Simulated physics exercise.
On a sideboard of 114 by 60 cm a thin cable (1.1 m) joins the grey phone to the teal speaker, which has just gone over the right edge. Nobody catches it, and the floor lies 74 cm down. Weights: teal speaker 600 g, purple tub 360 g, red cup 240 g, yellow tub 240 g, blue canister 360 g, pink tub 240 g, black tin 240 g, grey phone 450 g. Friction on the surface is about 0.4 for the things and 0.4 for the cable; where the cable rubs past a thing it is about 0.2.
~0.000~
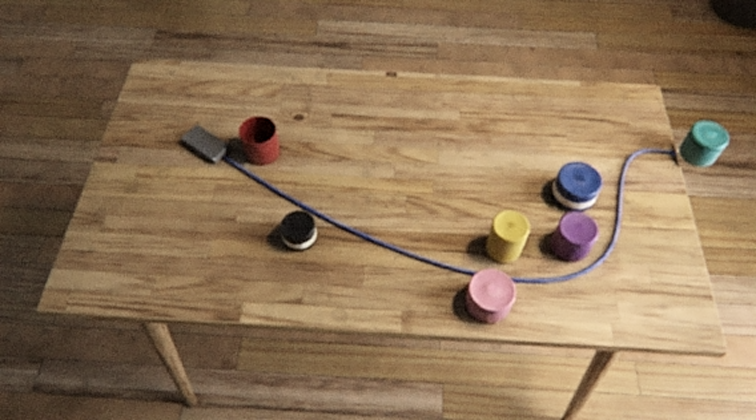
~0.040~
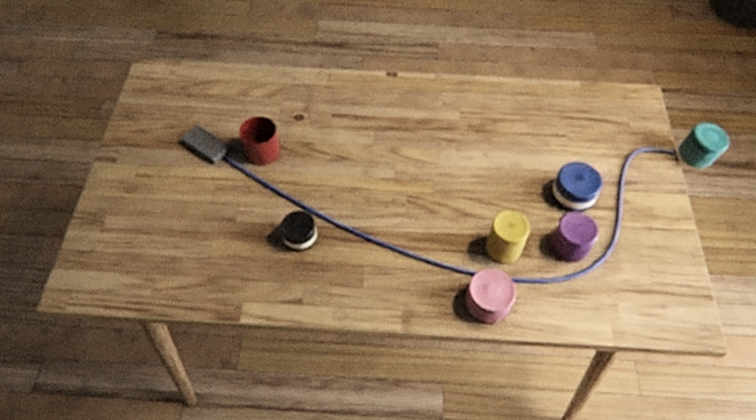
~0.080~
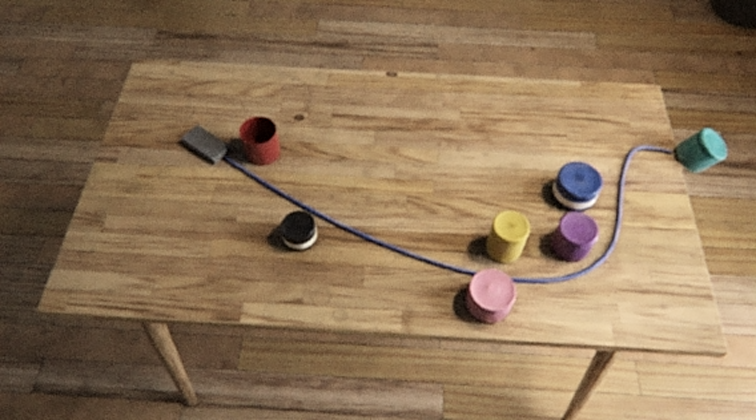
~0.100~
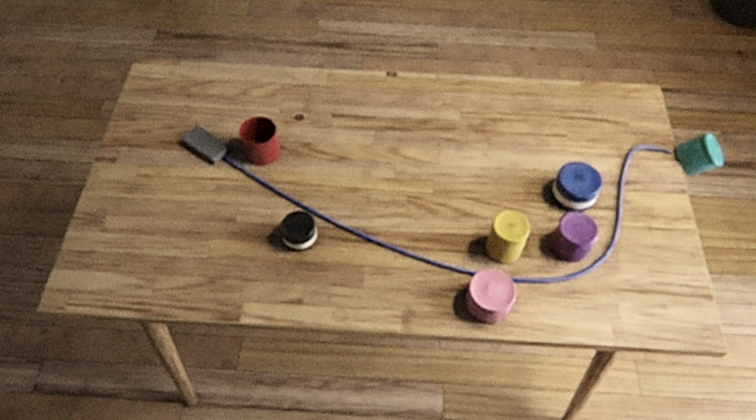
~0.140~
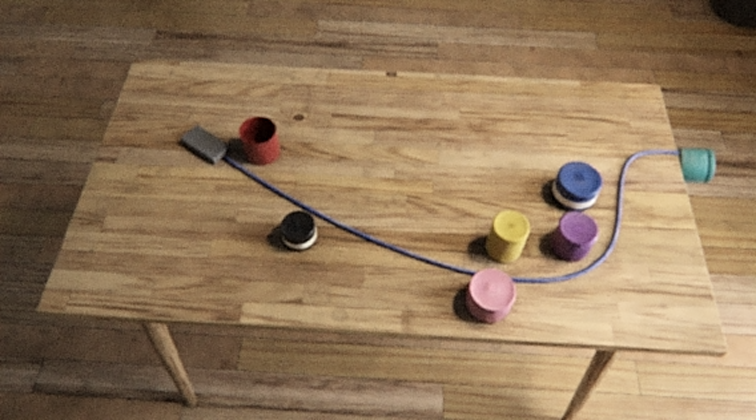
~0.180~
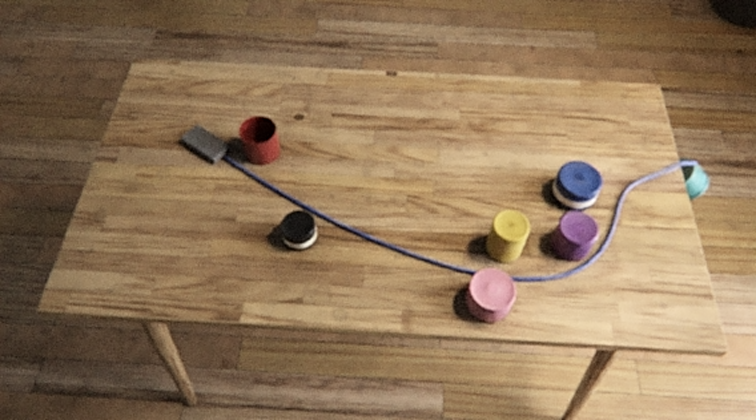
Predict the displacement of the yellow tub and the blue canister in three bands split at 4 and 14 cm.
In order: The yellow tub slides into the middle band; the blue canister hardly moves.
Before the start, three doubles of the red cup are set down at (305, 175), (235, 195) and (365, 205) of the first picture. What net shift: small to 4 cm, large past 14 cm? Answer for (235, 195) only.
There: Small.
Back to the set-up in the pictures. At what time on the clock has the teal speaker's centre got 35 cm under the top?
That is: 0.90 s.
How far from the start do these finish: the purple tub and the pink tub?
About: Purple tub 4 cm, pink tub 0 cm.
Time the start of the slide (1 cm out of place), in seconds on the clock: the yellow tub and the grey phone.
Yellow tub 0.28 s, grey phone 0.28 s.
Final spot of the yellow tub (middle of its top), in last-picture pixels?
Around (520, 193).
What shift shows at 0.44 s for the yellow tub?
Yellow tub 6 cm.
At 0.4 s, the cable's tail end at (255, 166); yellow tub 7 cm off its start, teal speaker over the edge, grey phone 6 cm off its start.
At 0.7 s, the cable's tail end at (256, 167); yellow tub 7 cm off its start, teal speaker over the edge, grey phone 7 cm off its start.
At 0.9 s, the cable's tail end at (268, 171); yellow tub 7 cm off its start at (520, 193), teal speaker over the edge, grey phone 9 cm off its start at (244, 160).
At 1.2 s, the cable's tail end at (312, 184); yellow tub 7 cm off its start, grey phone 18 cm off its start, teal speaker over the edge.
At 2.4 s, the cable's tail end at (443, 216); yellow tub 7 cm off its start at (520, 193), blue canister 0 cm off its start at (581, 177), grey phone 44 cm off its start at (418, 206), teal speaker over the edge.
